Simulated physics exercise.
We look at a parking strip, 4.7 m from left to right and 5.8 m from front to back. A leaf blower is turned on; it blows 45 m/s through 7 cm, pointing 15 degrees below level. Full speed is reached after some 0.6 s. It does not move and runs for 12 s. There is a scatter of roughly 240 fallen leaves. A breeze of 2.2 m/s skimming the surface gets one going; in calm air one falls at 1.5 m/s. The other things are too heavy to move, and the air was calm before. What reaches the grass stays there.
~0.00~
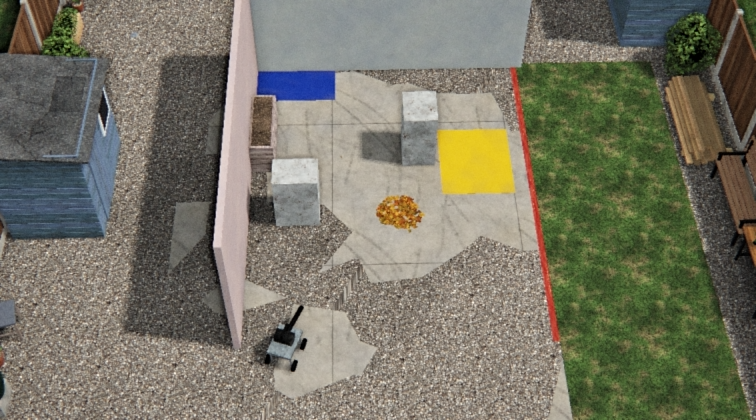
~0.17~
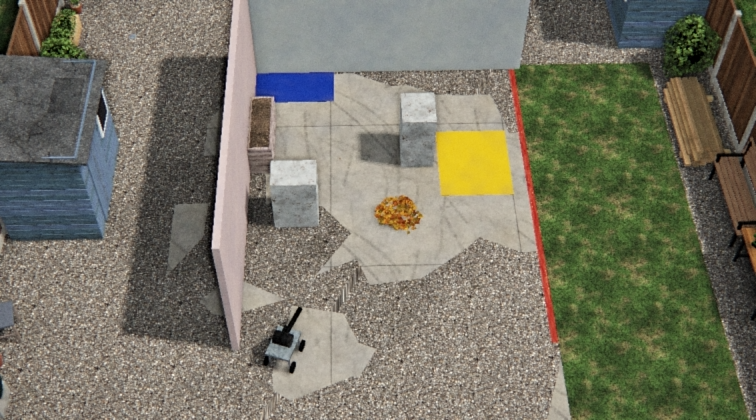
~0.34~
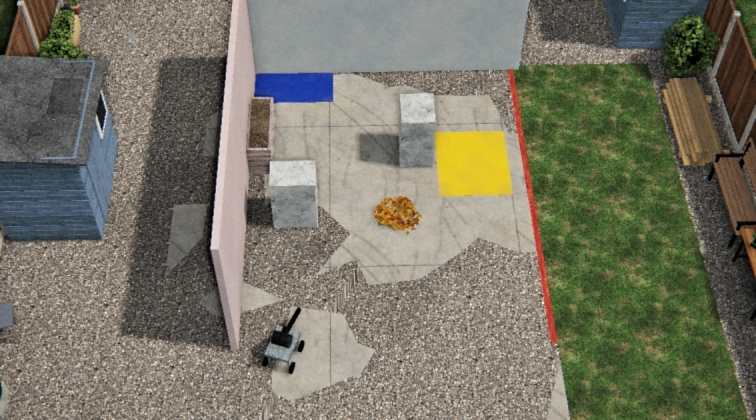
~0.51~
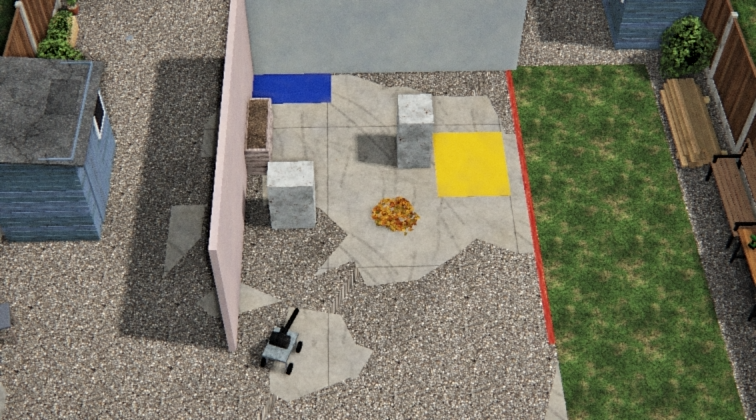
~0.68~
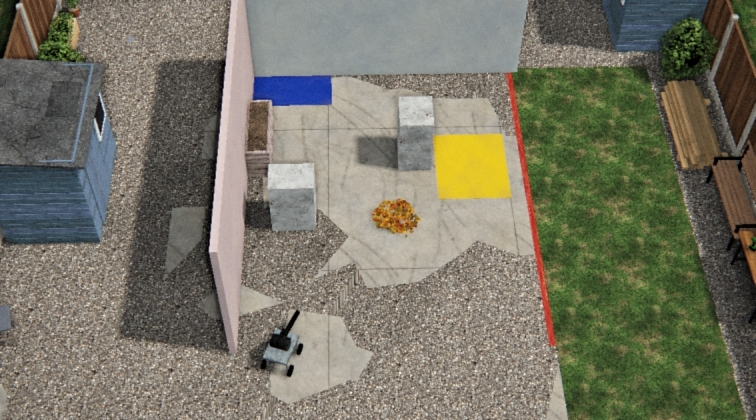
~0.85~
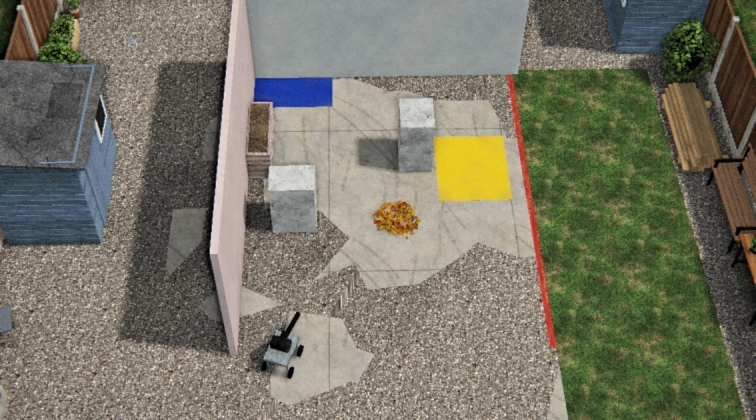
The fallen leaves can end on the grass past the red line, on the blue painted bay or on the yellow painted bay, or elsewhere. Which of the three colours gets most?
The biggest group is at the yellow one.
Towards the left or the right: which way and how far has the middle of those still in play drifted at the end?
Towards the right, some 1.2 m.
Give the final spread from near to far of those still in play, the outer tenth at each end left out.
Roughly 1.2 m.
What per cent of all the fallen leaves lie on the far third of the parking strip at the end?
About 10 %.
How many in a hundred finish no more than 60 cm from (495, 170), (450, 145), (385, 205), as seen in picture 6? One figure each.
In turn about 50 %, 30 %, 0 %.
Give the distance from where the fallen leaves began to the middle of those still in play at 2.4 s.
About 1.0 m.
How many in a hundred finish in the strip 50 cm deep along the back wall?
About 0 %.
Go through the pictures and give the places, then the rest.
The middle of the fallen leaves is near (399, 214), none has stirred yet and the mouth of the leaf blower is at (302, 307), in the first frame.
The middle of the fallen leaves is near (398, 215), none has stirred yet, the yellow painted bay is centred on (474, 162), the blue painted bay is centred on (295, 87) and the red line is centred on (534, 191), in the second frame.
The middle of the fallen leaves is near (397, 216), none has stirred yet, the top of a bin is at (418, 108) and the top of a bin is at (292, 173), in the third frame.
The middle of the fallen leaves is near (395, 216) and none has stirred yet, in the fourth frame.
The middle of the fallen leaves is near (395, 218) and none has stirred yet, in the fifth frame.
The middle of the fallen leaves is near (396, 220) and about 1 % have left their places, in the sixth frame.
After 2.4 s, 95 % are on the move or not yet settled, 30 % are on the yellow painted bay, 0 % on the blue painted bay and 0 % on the grass past the red line; the middle of those still in play is near (433, 184).
After 3.8 s, 91 % are on the move or not yet settled, 65 % are on the yellow painted bay, 0 % on the blue painted bay and 0 % on the grass past the red line; the middle of those still in play is near (442, 174).
After 6.6 s, 80 % are on the move or not yet settled, 74 % are on the yellow painted bay, 0 % on the blue painted bay and 0 % on the grass past the red line; the middle of those still in play is near (452, 168).
After 12.0 s, at the end, 77 % are on the yellow painted bay, 0 % on the blue painted bay and 2 % on the grass past the red line; the middle of those still in play is near (464, 165).
